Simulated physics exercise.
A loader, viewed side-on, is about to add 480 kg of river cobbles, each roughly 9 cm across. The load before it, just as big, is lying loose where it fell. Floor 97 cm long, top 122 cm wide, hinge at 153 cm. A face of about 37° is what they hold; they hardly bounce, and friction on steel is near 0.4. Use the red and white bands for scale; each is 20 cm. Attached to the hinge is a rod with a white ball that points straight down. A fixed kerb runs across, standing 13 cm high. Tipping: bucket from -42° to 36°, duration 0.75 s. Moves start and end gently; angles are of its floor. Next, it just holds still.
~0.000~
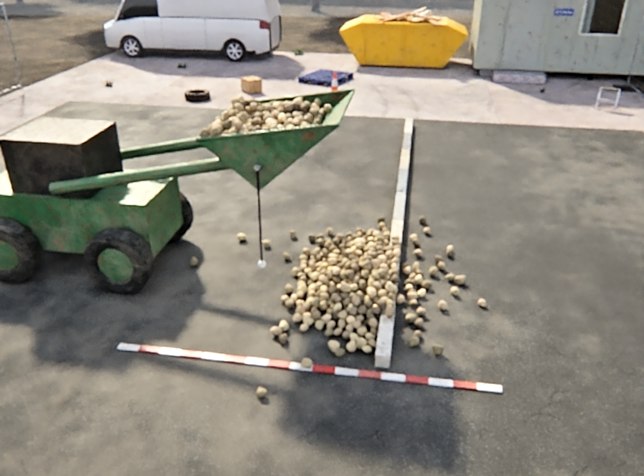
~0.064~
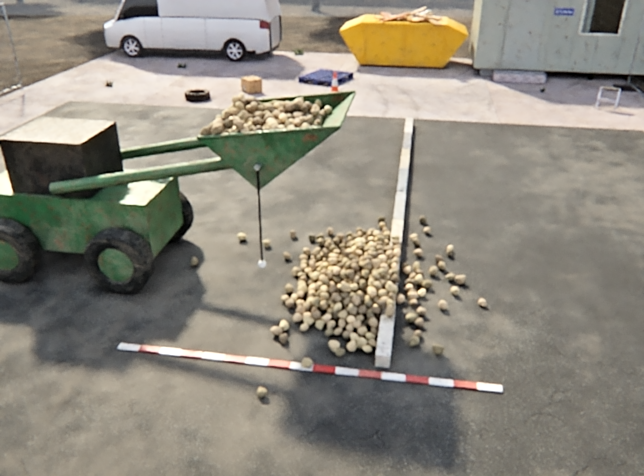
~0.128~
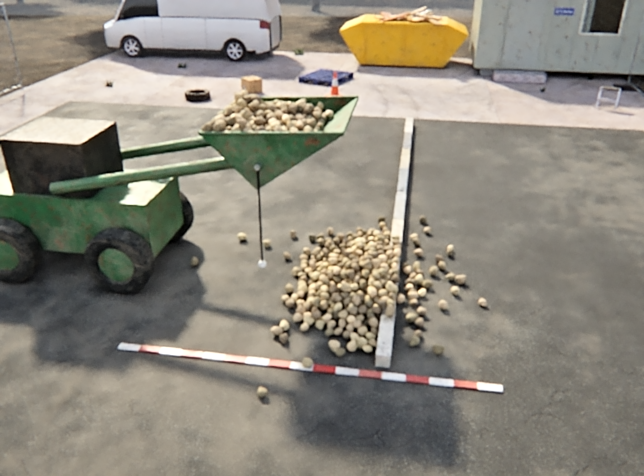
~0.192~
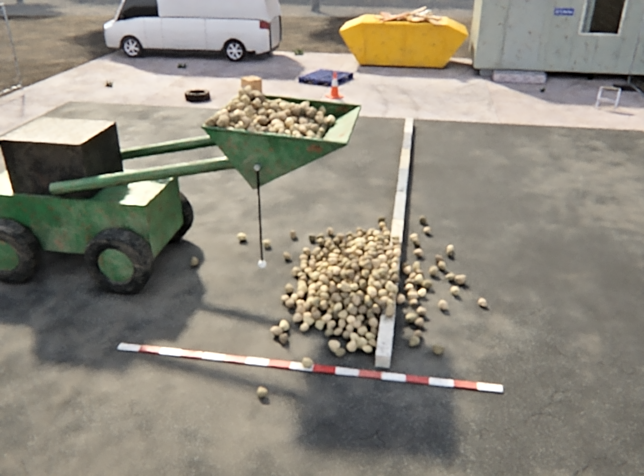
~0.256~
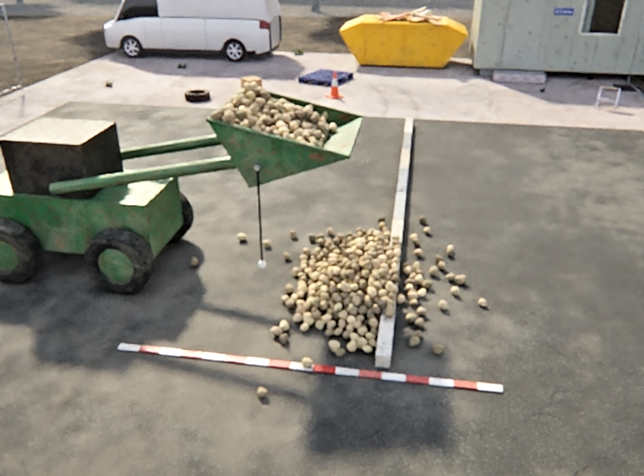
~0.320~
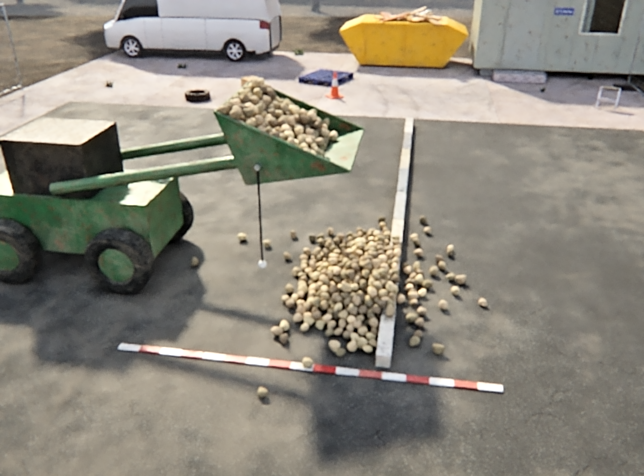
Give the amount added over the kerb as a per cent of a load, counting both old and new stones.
About 57 per cent of a load.
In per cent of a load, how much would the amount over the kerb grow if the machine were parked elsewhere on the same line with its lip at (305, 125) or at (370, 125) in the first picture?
Near 20 per cent from the first place, 90 from the second.
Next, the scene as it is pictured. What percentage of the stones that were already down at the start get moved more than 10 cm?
The answer is about 15 per cent.
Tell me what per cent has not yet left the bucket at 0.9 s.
About 85 percent is still in there.
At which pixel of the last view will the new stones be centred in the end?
Centre at roughly (403, 278).
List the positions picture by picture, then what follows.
In the first picture, the bucket is at -42°, its lip at (339, 125); the top of the load is at (267, 104). The earlier load is highest near (368, 266), 27 cm above ground level, 92 % on this side of the kerb, 8 % over the kerb.
The second picture shows lip at (340, 127), floor tilted -40°, highest stones at (261, 104); the stones move at 0.2 m/s on average.
In the third picture, the bucket is at -36°, its lip at (343, 134); the top of the load is at (253, 101); the stones move at 0.4 m/s on average.
In the fourth picture, the bucket is at -29°, its lip at (347, 144); the top of the load is at (251, 97); the stones move at 0.6 m/s on average.
In the fifth picture, the bucket is at -21°, its lip at (349, 157); the top of the load is at (248, 92); the stones move at 0.7 m/s on average.
The sixth picture shows lip at (350, 172), floor tilted -12°, highest stones at (254, 88); the stones move at 0.7 m/s on average.
After 0.6 s the floor is at 24°; in per cent of one load, 100 in the bucket, 92 on this side of the kerb, 8 over the kerb; the foremost stones are at (454, 277).
After 0.9 s the floor is at 36°; in per cent of one load, 87 in the bucket, 105 on this side of the kerb, 8 over the kerb; the foremost stones are at (454, 277).
After 1.2 s the floor is at 36°; in per cent of one load, 28 in the bucket, 155 on this side of the kerb, 17 over the kerb; the foremost stones are at (454, 277).
After 3.9 s the floor is at 36°; in per cent of one load, 0 in the bucket, 135 on this side of the kerb, 65 over the kerb; the foremost stones are at (585, 290). Net gain over the kerb, 57.
